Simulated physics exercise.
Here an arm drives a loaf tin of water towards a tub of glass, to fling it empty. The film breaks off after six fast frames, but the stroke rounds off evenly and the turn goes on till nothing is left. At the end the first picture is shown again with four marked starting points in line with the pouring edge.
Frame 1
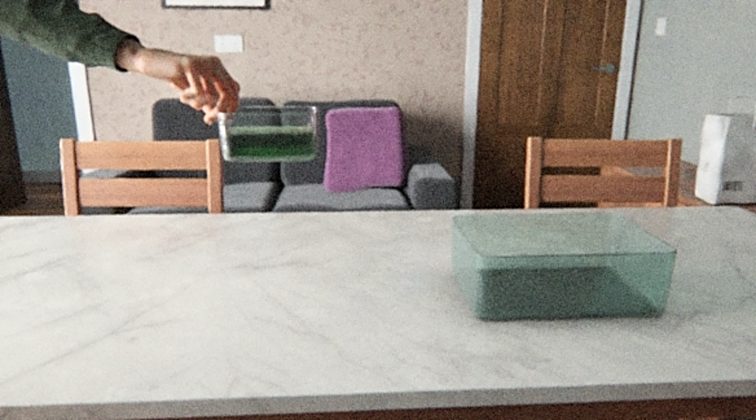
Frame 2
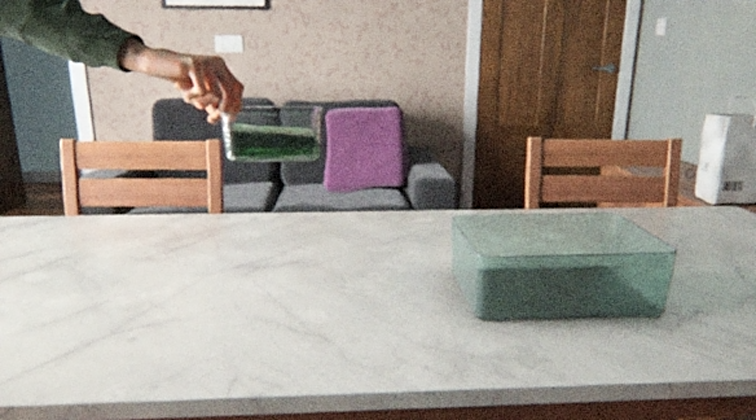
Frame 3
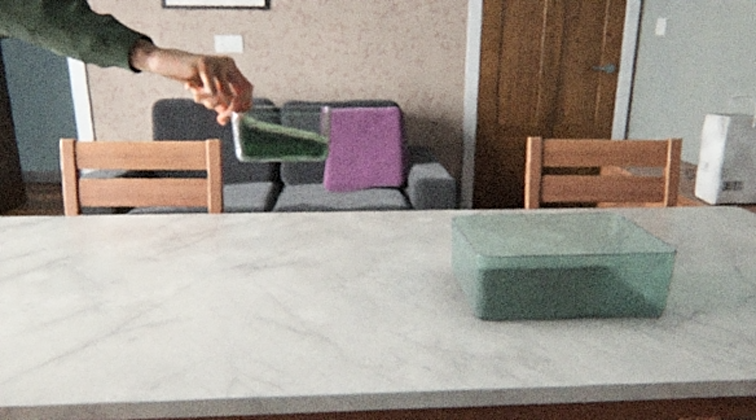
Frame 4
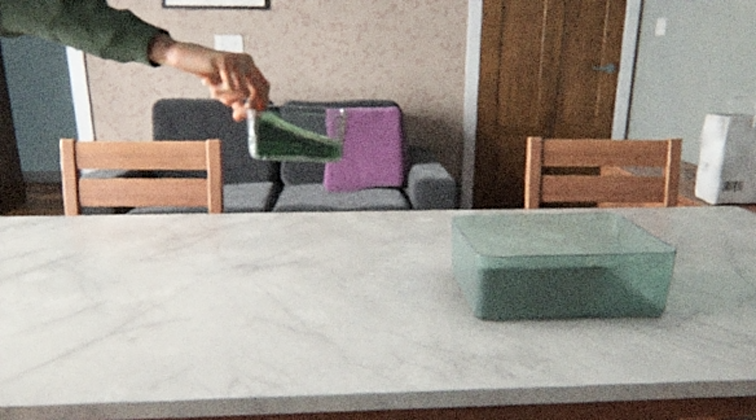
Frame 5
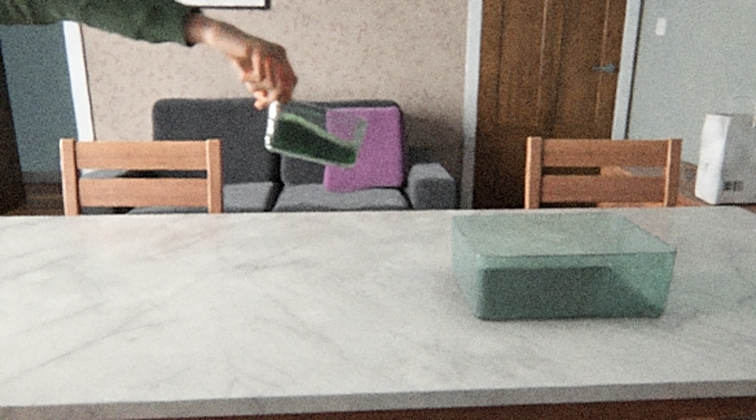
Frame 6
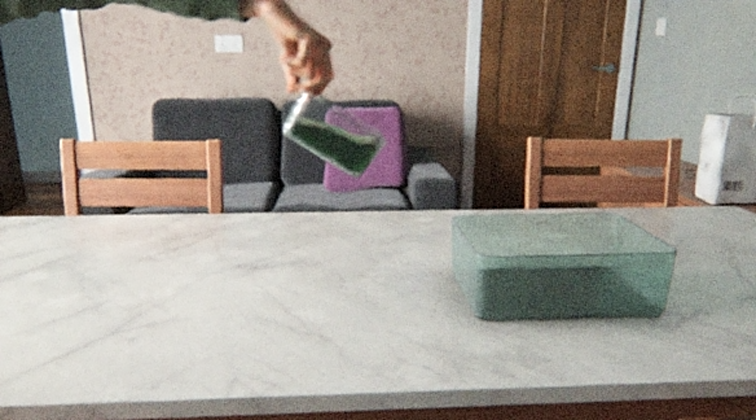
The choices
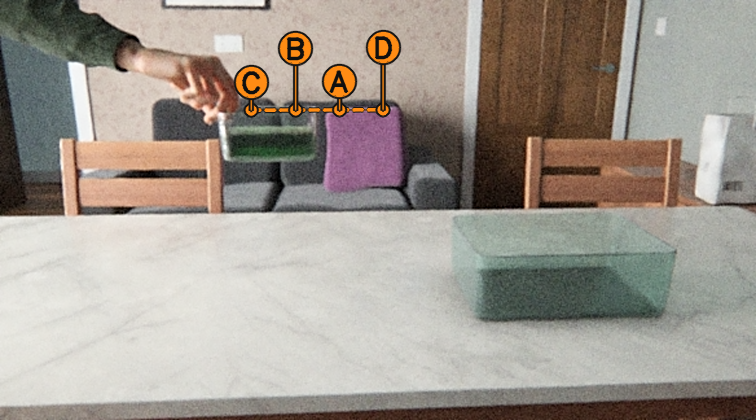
Hand carrying a clear container of green liquid rightward above a marble table, tilting it toward a larger green glass tub.
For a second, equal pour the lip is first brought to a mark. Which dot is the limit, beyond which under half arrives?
Choose A.
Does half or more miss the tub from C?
Yes, it does.
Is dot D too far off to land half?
No.
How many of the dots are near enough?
Two of them.
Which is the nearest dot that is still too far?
That is dot B.
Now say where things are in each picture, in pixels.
Upright, lip at (316, 110); tub from (473, 318) to (663, 312); nothing has left yet, in the first picture.
Upright, lip at (320, 110); nothing has left yet, in the second picture.
Upright, lip at (329, 109); nothing has left yet, in the third picture.
Tipped about 3°, lip at (345, 112); nothing has left yet, in the fourth picture.
Tipped about 14°, lip at (365, 121); nothing has left yet, in the fifth picture.
Tipped about 33°, lip at (383, 137); nothing has left yet, in the sixth picture.
In orange, A at (339, 109); B at (295, 110); C at (251, 110); D at (383, 109).
If A is chosen, about 78 % lands in the tub, 17 % falls short and 6 % goes beside or beyond.
If B is chosen, about 16 % lands in the tub, 82 % falls short.
If C is chosen, about 0 % lands in the tub, 100 % falls short.
If D is chosen, about 84 % lands in the tub, 8 % falls short and 8 % goes beside or beyond.
